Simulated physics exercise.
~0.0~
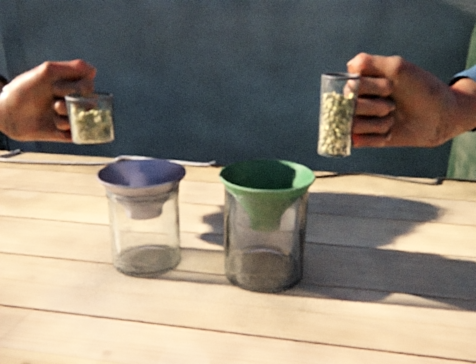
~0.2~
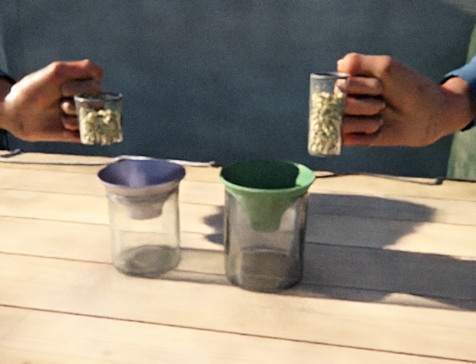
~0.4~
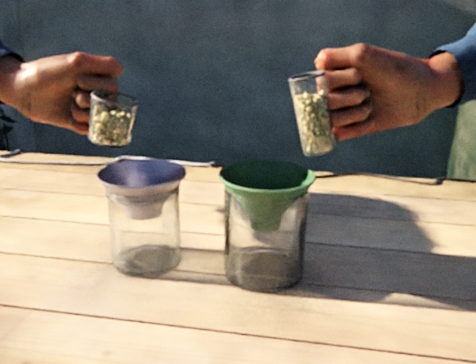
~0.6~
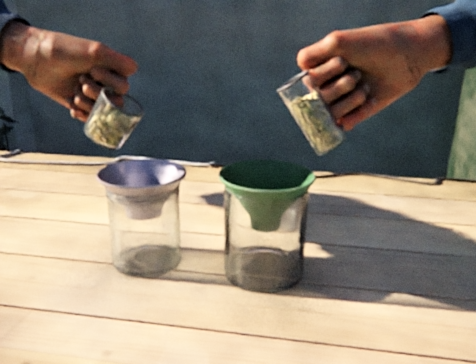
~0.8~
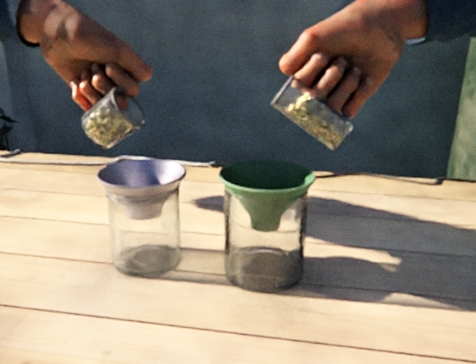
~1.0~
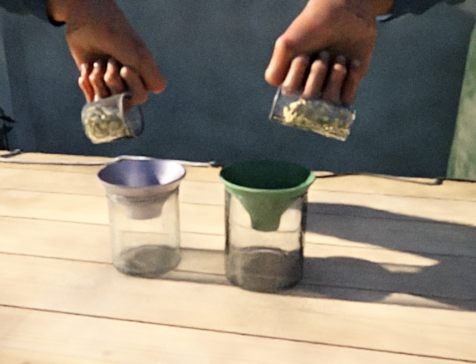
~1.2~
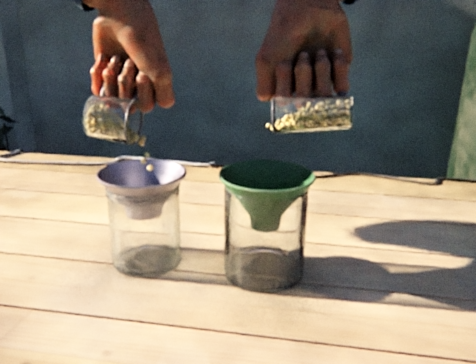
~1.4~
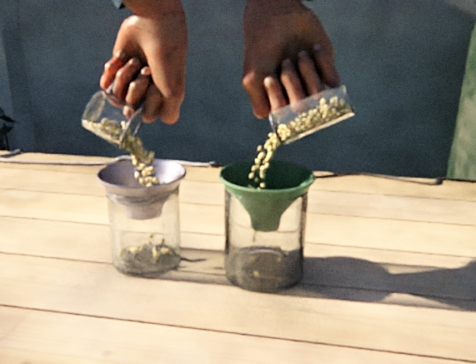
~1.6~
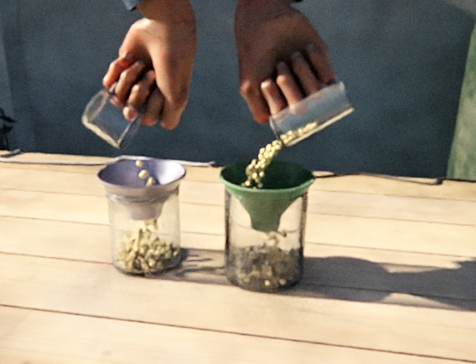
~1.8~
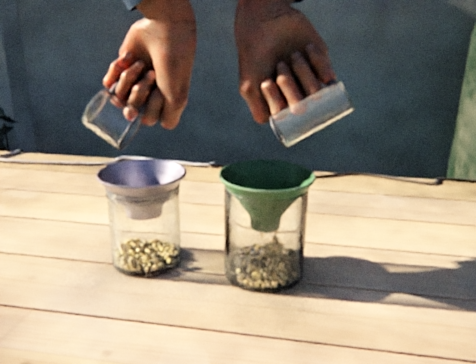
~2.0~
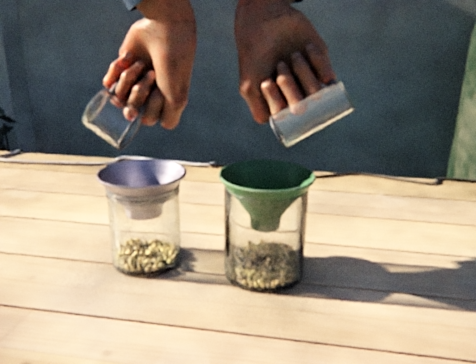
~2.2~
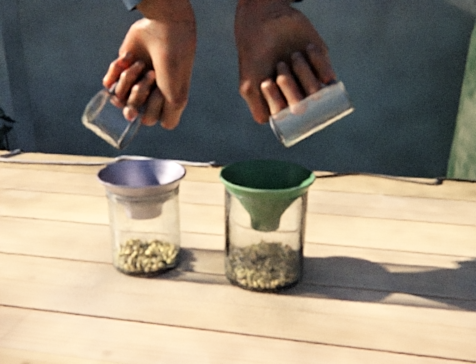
On a pale wooden table in sunlight, two hands tipped small clear cups of light beans or pellets over a purple funnel and a green one, the left starting to spill first, until both cups were empty and everything lay in the jars.
